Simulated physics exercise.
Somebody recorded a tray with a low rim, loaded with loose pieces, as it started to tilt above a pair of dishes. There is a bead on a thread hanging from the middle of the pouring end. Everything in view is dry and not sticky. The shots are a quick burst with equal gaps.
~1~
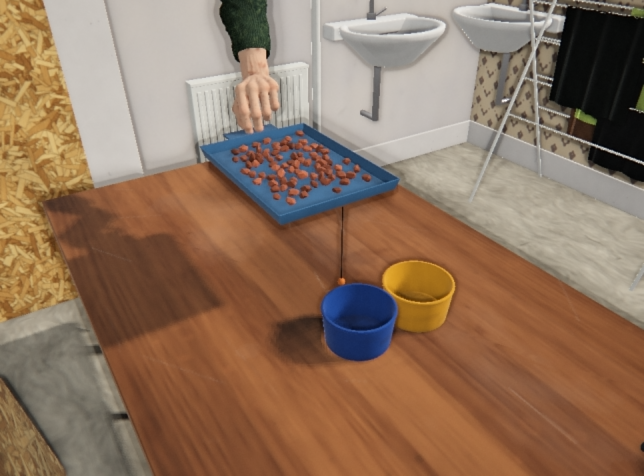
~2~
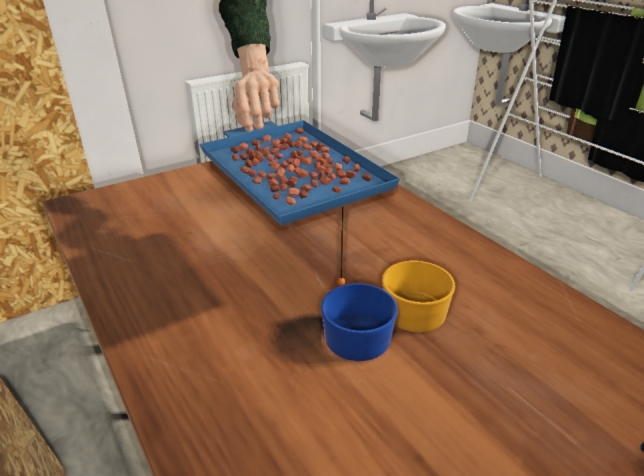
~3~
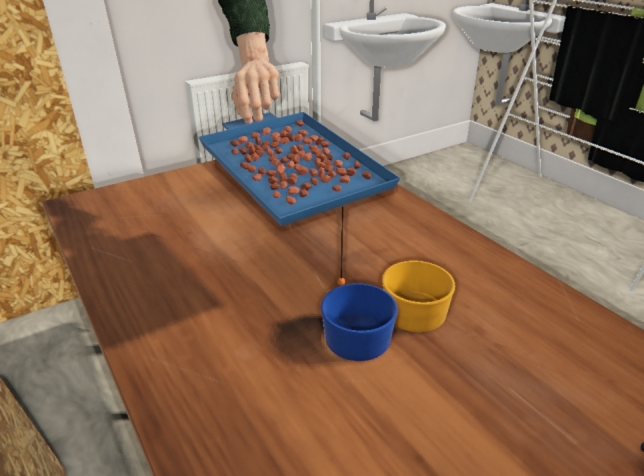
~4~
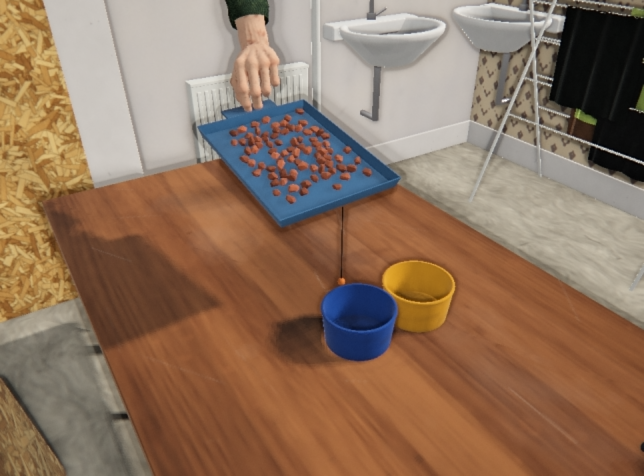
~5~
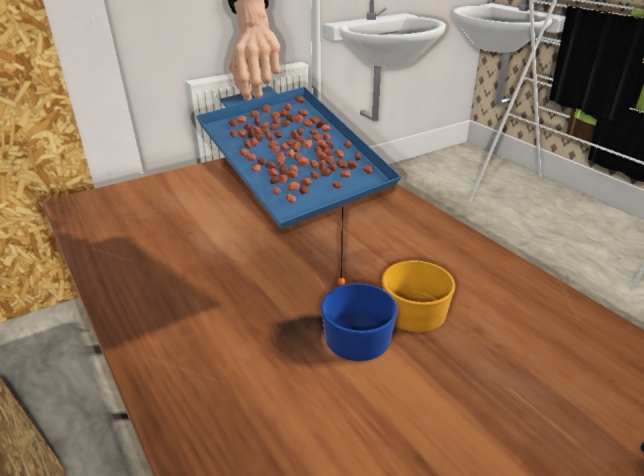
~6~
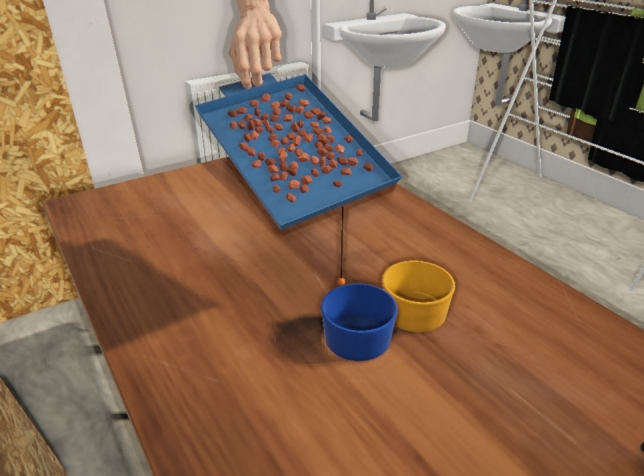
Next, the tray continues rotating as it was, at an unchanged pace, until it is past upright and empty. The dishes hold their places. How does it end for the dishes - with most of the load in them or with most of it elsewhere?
The dishes collect the minority.
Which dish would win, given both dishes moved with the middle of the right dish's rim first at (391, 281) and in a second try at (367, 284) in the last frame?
For the first placement, the left-side one; for the second placement, the left-side one.
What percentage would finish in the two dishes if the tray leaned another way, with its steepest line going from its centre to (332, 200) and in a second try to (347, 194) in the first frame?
The first gives 70 %, the second 90 %.
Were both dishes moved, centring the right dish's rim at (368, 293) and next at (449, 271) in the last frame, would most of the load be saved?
Past half, then shy of half.
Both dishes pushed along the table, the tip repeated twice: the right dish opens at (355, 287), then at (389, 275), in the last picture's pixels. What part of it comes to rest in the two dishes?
First 60 per cent, second 40 per cent.
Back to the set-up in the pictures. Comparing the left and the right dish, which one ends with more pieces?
Winner, as observed: The left-positioned one.
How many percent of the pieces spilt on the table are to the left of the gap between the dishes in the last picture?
Around 90 per cent, I reckon.
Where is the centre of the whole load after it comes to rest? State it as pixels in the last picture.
I'd place the middle at about (326, 358).
Just after the last frame, tray tipped steeply; the larger part on the tray; about a tenth in the air.
A moment on, tray tipped past a quarter turn; about a tenth on the tray; roughly a quarter in the left dish; roughly half outside both; about a tenth in the air.
Further on, tray tipped past a quarter turn; roughly a third in the left dish; roughly two thirds outside both.
When it is over, tray tipped past a quarter turn; roughly a third in the left dish; not one in the right dish; roughly two thirds outside both.
